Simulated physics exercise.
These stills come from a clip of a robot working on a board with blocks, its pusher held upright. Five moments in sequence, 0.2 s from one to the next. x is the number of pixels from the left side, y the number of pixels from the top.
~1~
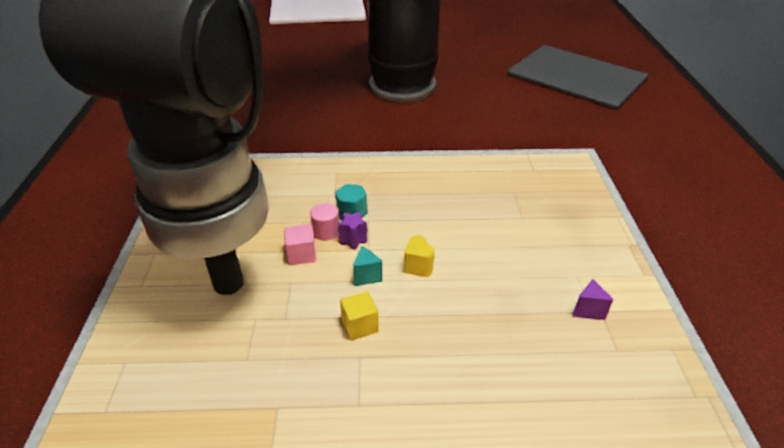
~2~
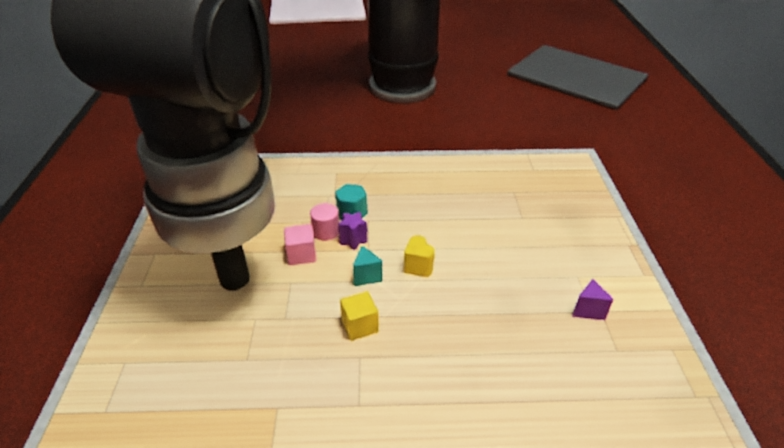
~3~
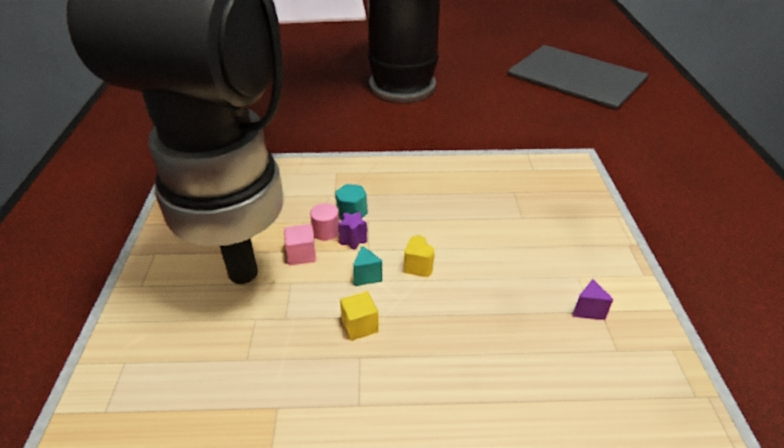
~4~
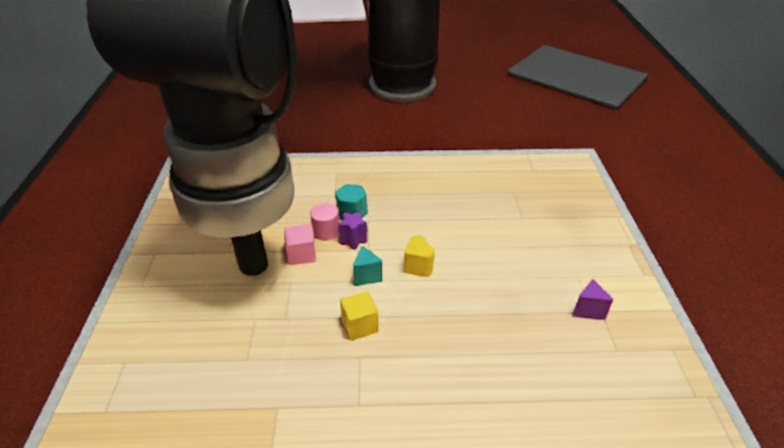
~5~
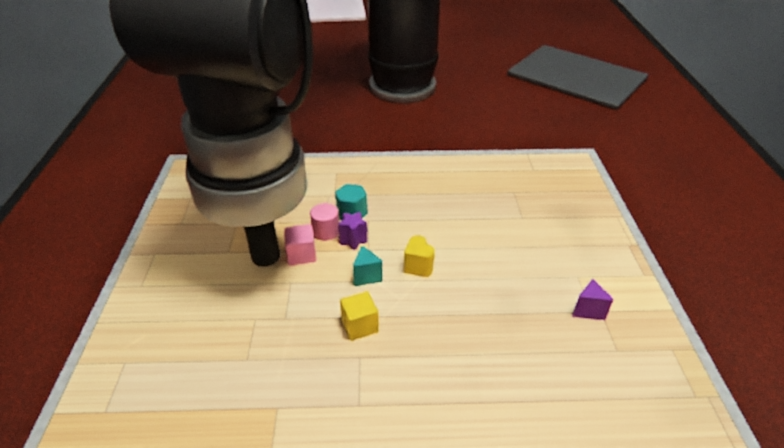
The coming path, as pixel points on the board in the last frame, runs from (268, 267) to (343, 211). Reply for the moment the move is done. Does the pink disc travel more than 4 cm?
I believe so.
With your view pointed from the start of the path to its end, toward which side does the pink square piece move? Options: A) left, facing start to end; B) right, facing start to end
The answer is B.
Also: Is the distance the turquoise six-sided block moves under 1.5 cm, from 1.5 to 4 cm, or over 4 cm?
Answer: 1.5 to 4 cm.
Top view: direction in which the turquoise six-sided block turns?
Viewed from above, counterclockwise.
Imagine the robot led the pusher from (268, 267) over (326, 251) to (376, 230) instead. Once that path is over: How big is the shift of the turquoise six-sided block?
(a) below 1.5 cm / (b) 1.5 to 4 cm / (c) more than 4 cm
Choice b: 1.5 to 4 cm.
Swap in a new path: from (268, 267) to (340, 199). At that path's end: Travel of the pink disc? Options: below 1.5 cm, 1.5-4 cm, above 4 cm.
Moves 1.5 to 4 cm.
What follows on the original path. One third of the way, pusher at (294, 237); pink square piece at (319, 228), turned 20° clockwise; pink disc at (326, 210).
Two thirds of the way, pusher at (319, 219); pink square piece at (327, 227), turned 45° clockwise; pink disc at (345, 203); turquoise six-sided block at (361, 188), turned 35° anticlockwise; purple star block at (357, 220), turned 20° anticlockwise.
At the end, pusher at (342, 202); pink square piece at (327, 227), turned 45° clockwise; pink disc at (364, 199); turquoise six-sided block at (376, 183), turned 95° anticlockwise; purple star block at (357, 220), turned 20° anticlockwise.
